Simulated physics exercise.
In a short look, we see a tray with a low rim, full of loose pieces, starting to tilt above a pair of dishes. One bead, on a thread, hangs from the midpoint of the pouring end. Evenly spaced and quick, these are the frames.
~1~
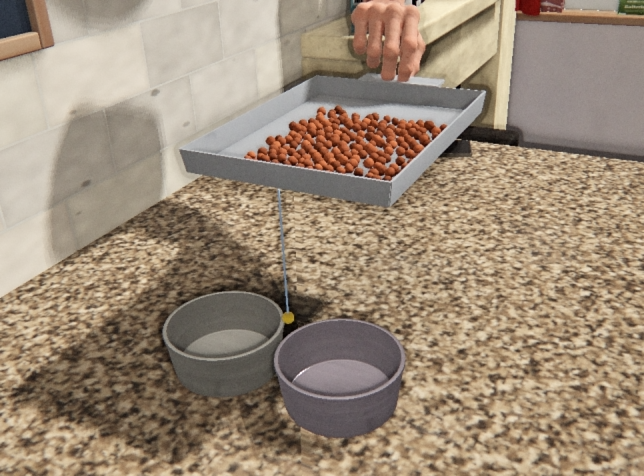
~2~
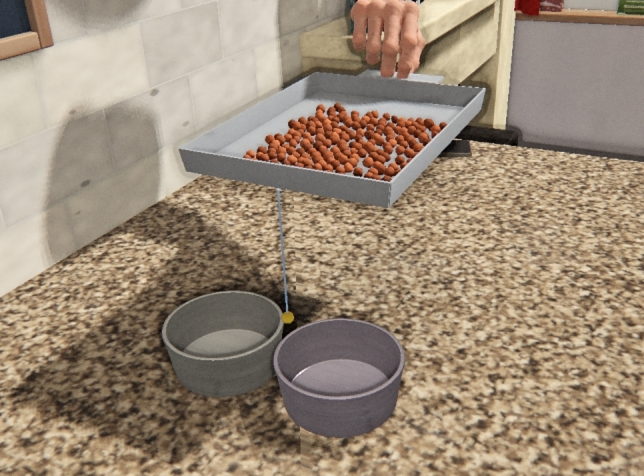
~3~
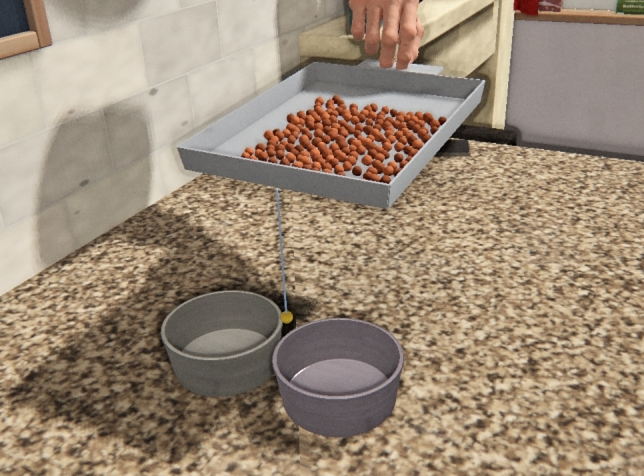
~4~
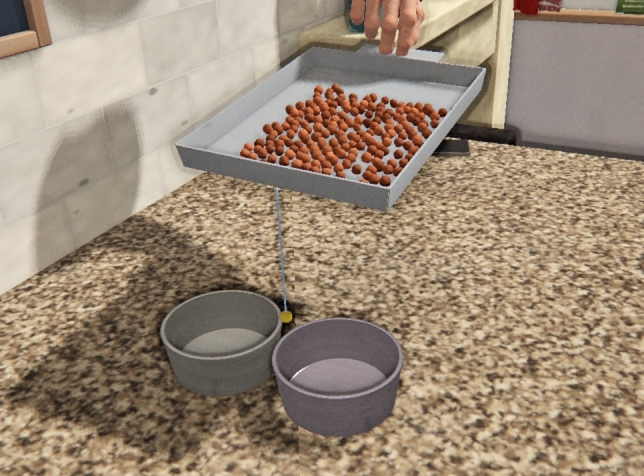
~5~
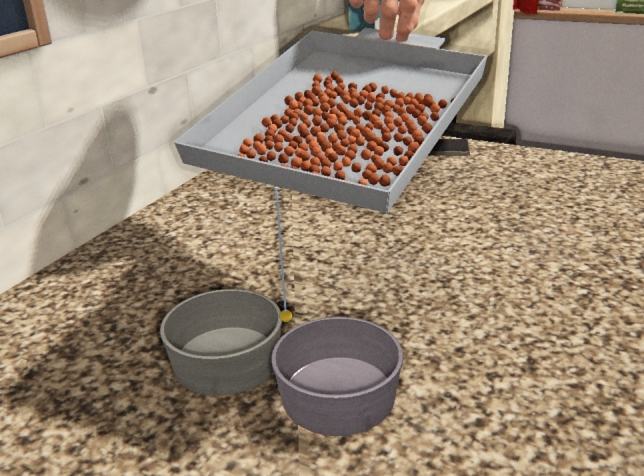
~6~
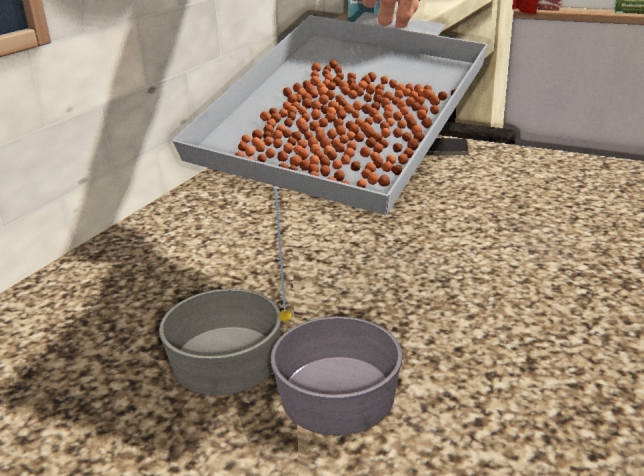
A hand steadily raising the far end of a gray tray of reddish-brown pellets above two round dishes on a speckled countertop.
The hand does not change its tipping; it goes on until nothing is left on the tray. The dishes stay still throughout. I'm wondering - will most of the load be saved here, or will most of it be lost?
Most of it is saved.
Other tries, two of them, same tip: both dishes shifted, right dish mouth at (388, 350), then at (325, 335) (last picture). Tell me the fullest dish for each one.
In the first try it's the rightmost dish, and in the second it's the rightmost dish.
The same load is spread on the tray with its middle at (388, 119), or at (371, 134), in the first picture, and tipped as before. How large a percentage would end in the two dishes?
Close to 70 in a hundred, then close to 70 in a hundred.
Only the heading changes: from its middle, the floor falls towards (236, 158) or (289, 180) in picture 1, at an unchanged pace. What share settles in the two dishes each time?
You'd get 80 per cent the first time and 40 per cent the second time.
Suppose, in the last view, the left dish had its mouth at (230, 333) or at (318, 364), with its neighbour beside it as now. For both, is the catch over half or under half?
For the two tries in order: Exceeding half, exceeding half.
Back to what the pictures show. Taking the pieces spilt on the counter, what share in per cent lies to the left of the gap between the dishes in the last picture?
Close to 50 per cent.
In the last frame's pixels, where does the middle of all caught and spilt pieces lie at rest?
At about (332, 401).
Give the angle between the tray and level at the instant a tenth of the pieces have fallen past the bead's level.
110°.
Soon, tray tipped steeply; all on the tray.
A while on, tray tipped right over; nearly all on the tray; a stray few outside both.
Towards the end, tray tipped past a quarter turn; about two thirds in the right dish; a stray few in the left dish; about a third outside both.
Finally, tray tipped past a quarter turn; about two thirds in the right dish; a stray few in the left dish; about a third outside both.
